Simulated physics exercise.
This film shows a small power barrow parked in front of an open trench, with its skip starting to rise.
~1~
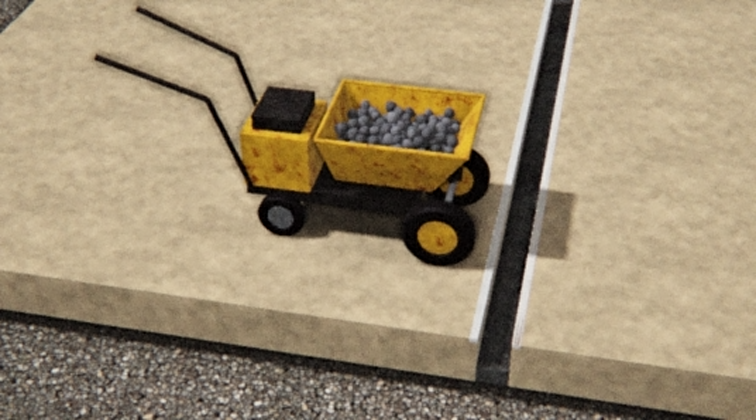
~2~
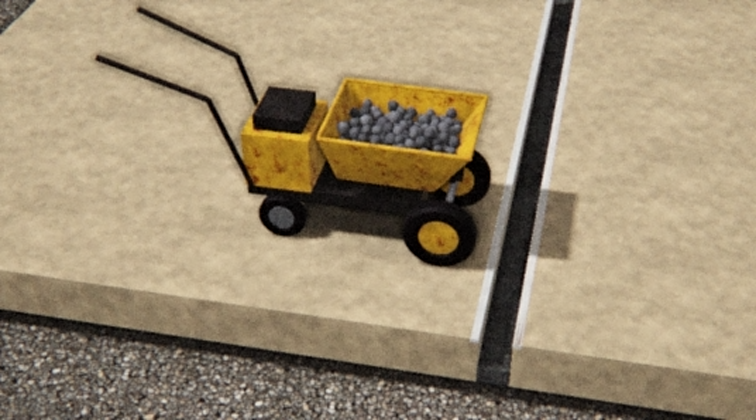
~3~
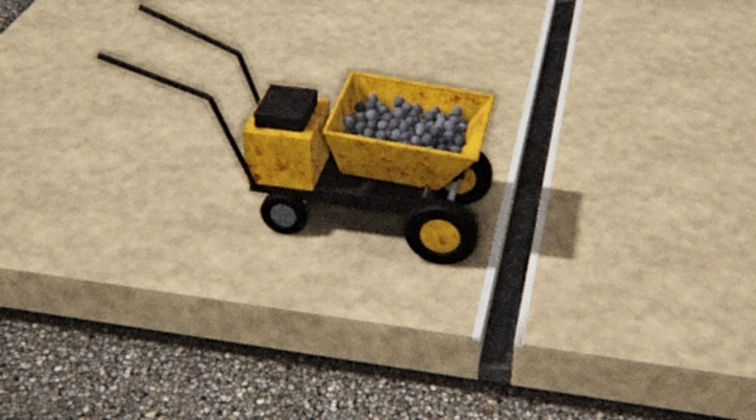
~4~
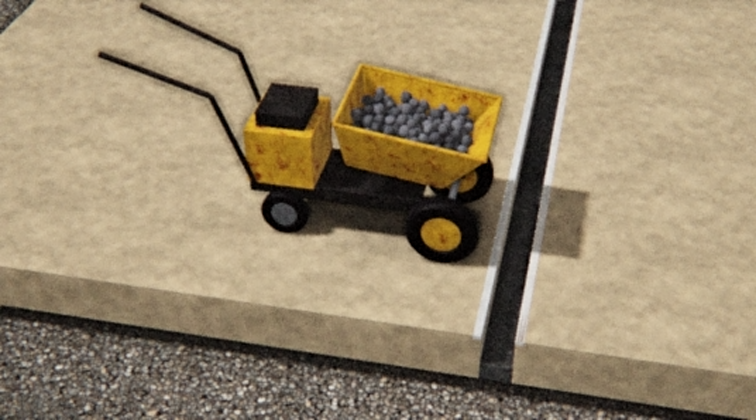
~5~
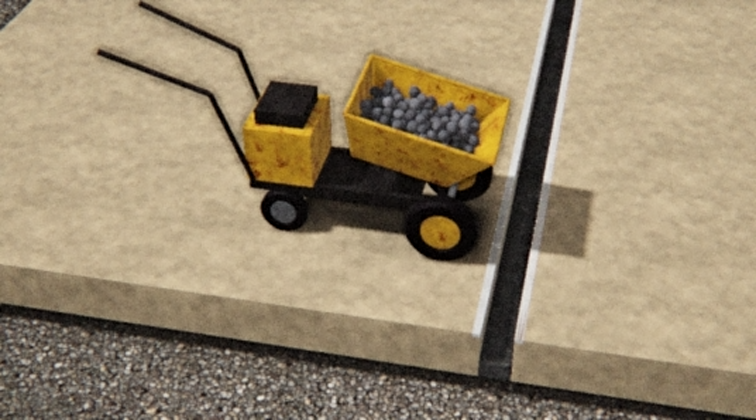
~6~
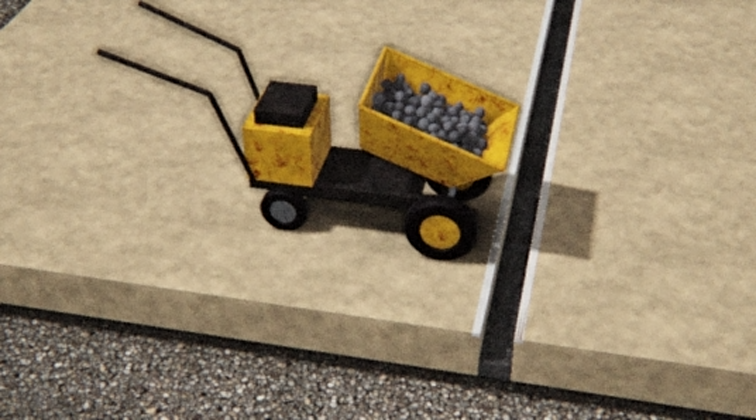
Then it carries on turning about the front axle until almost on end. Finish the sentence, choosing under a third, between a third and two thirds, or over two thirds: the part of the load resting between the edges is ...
The part between the edges is under a third of the load.
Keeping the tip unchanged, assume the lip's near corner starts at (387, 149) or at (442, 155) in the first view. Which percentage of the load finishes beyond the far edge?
Try 1: 10 %. Try 2: 70 %.
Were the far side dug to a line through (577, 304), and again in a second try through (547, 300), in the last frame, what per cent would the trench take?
About 60 and 20 per cent.
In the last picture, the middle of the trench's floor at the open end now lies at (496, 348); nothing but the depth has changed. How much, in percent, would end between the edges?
Estimated share: Approx. 0 %.
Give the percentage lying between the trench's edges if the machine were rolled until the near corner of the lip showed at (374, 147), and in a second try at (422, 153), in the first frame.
Around 60 % the first time and around 50 % the second.
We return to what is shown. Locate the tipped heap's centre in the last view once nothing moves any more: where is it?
(596, 242).
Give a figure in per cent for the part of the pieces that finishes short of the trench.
It works out to close to 0 per cent.
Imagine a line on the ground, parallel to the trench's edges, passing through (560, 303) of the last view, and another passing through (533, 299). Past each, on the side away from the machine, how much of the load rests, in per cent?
About 70 % and 90 %.
Just after the last frame, skip tipped steeply; every one in the skip.
A moment on, skip tipped right over; roughly two thirds in the skip; roughly a third beyond it; just a few falling.
Further on, skip tipped right over; about a tenth in the skip; just a few in or heaped over the trench; the larger part beyond it.
When it is over, skip tipped right over; just a few in or heaped over the trench; almost all beyond it.
